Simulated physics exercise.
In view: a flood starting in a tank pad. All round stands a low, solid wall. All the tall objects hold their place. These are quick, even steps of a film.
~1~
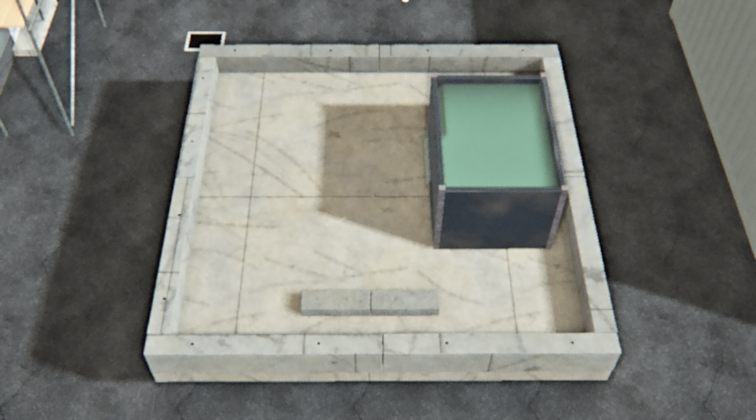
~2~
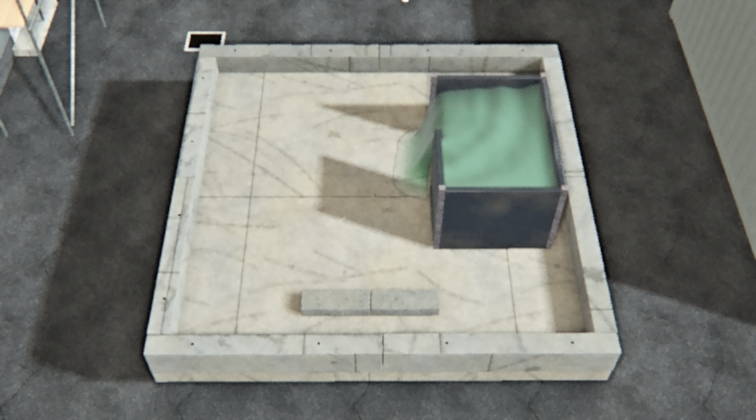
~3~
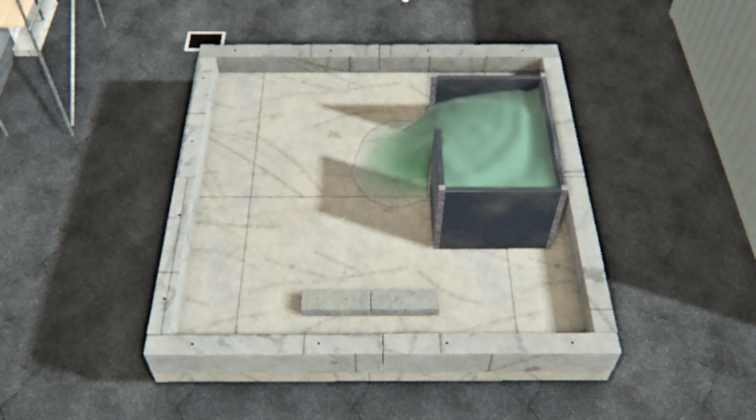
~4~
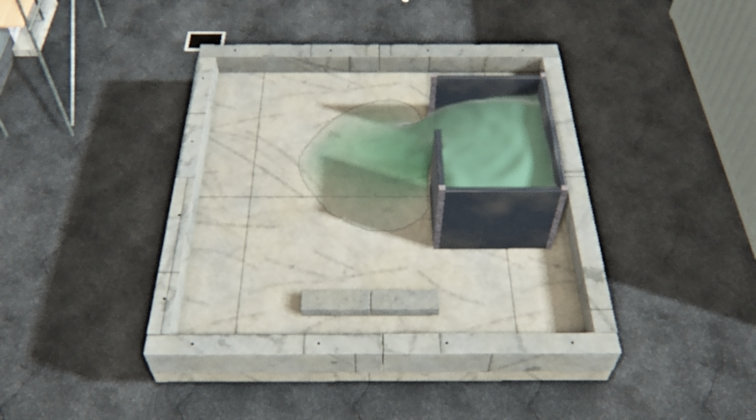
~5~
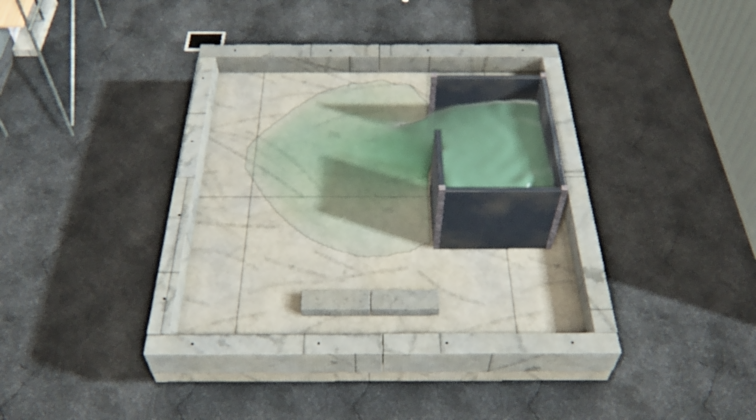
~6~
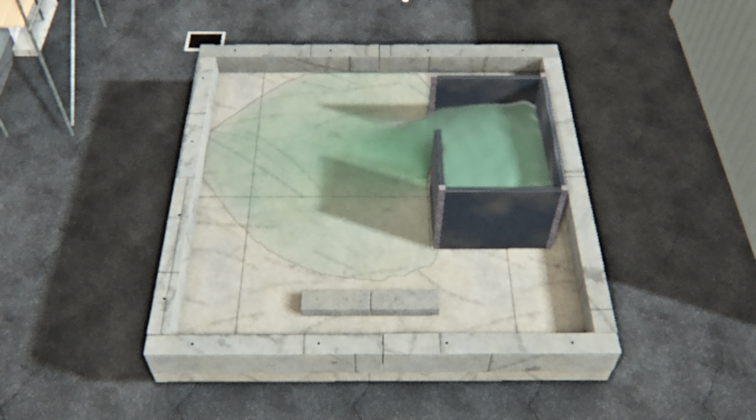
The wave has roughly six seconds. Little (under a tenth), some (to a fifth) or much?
Over the wall goes less than a tenth.
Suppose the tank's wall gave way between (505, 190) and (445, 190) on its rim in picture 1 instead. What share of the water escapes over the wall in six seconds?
Roughly 8 per cent.
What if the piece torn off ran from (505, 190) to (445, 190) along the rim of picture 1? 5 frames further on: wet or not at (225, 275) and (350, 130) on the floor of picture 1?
In that order: Covered, dry.
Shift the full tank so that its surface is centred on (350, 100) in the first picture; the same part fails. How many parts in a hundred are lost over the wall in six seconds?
Roughly 18 per cent.
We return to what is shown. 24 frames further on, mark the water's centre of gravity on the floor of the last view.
Roughly at (347, 195).
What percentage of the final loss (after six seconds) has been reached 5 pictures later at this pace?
I make it 15 per cent.
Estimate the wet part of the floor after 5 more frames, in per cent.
About 60 per cent.
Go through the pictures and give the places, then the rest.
The first picture shows still water in the tank at (495, 135).
In the second picture, water pours out at (435, 141) and has run to (417, 133).
In the third picture, the front is at (361, 176), out from the gap at (435, 145).
In the fourth picture, the front is at (308, 154), out from the gap at (435, 147).
In the fifth picture, the front is at (256, 147), out from the gap at (435, 148).
In the sixth picture, water pours out at (435, 147) and has run to (210, 140).
A moment on, water covers 55 % of the floor; the low wall has let 0 % over.
Next, water covers 55 % of the floor; the low wall has let 1 % over.
Then, water covers 60 % of the floor; the low wall has let 5 % over.
Later, water covers 75 % of the floor; the low wall has let 6 % over.
In the end, water covers 80 % of the floor; the low wall has let 6 % over.
